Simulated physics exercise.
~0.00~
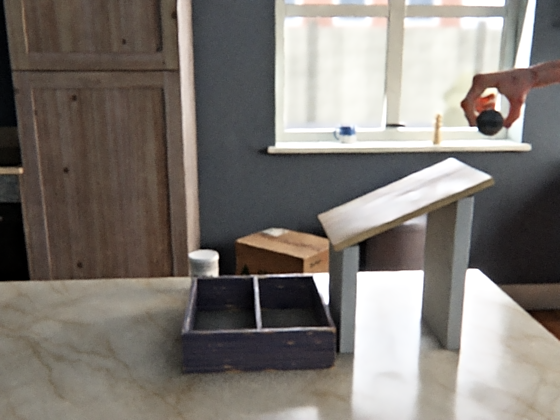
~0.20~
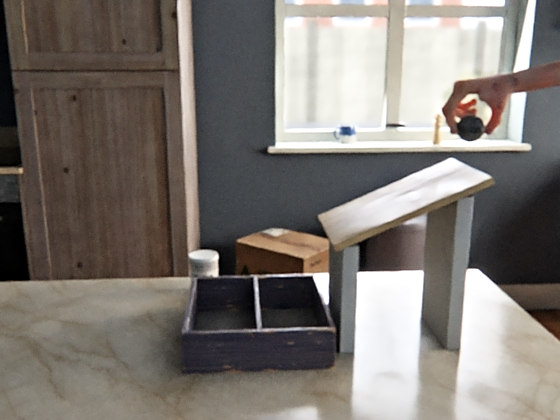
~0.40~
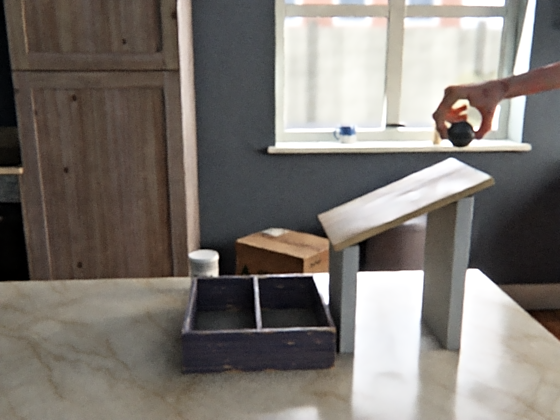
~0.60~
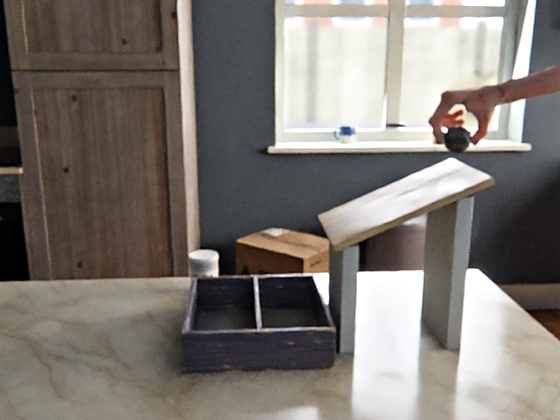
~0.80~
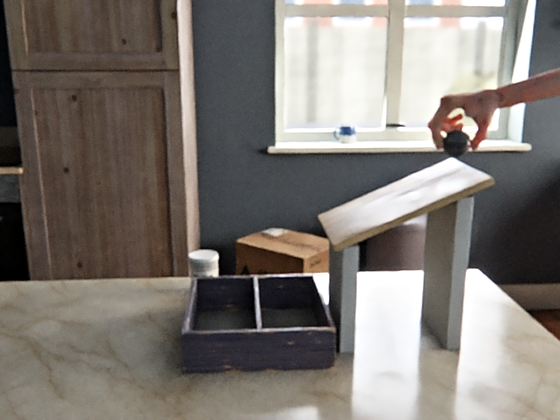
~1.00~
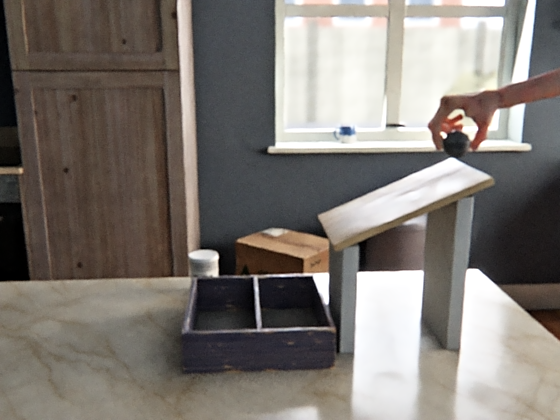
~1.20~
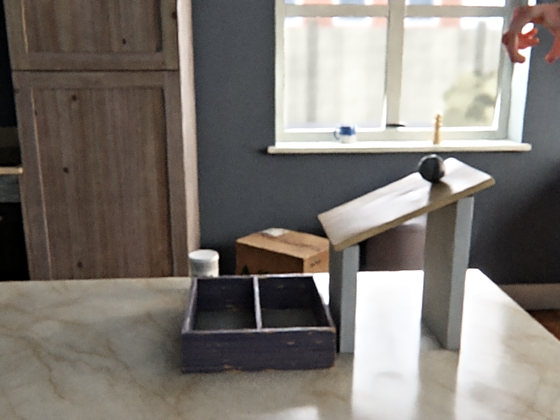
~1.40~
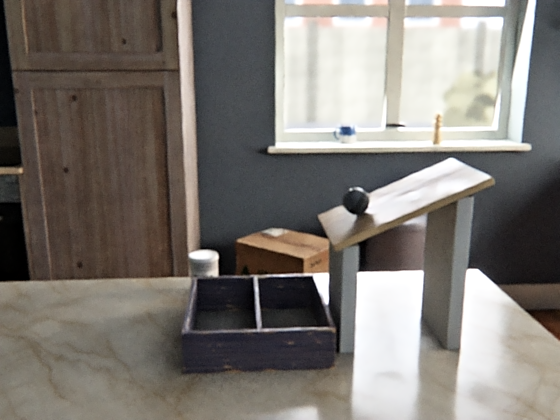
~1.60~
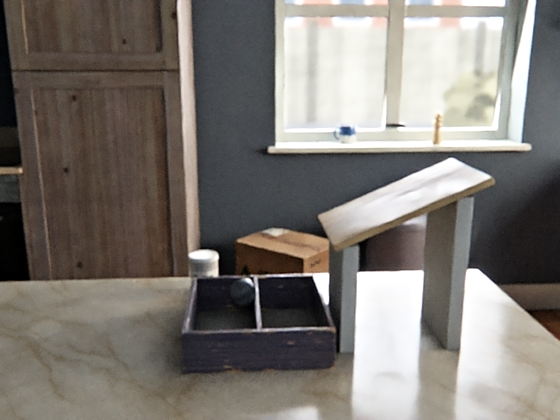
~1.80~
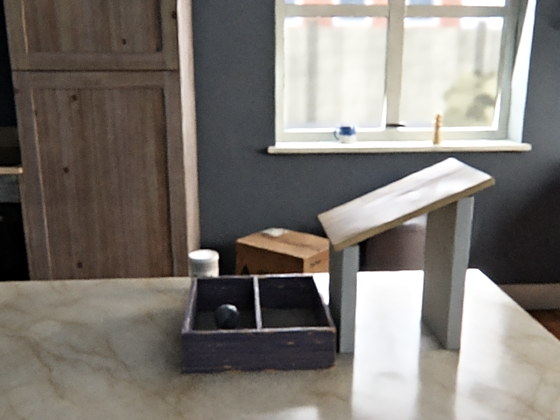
A hand lowered a small dark ball onto the high end of a sloping board and let go, and the ball rolled down to the left, dropped into the divided tray, and ended up in the farther bay.
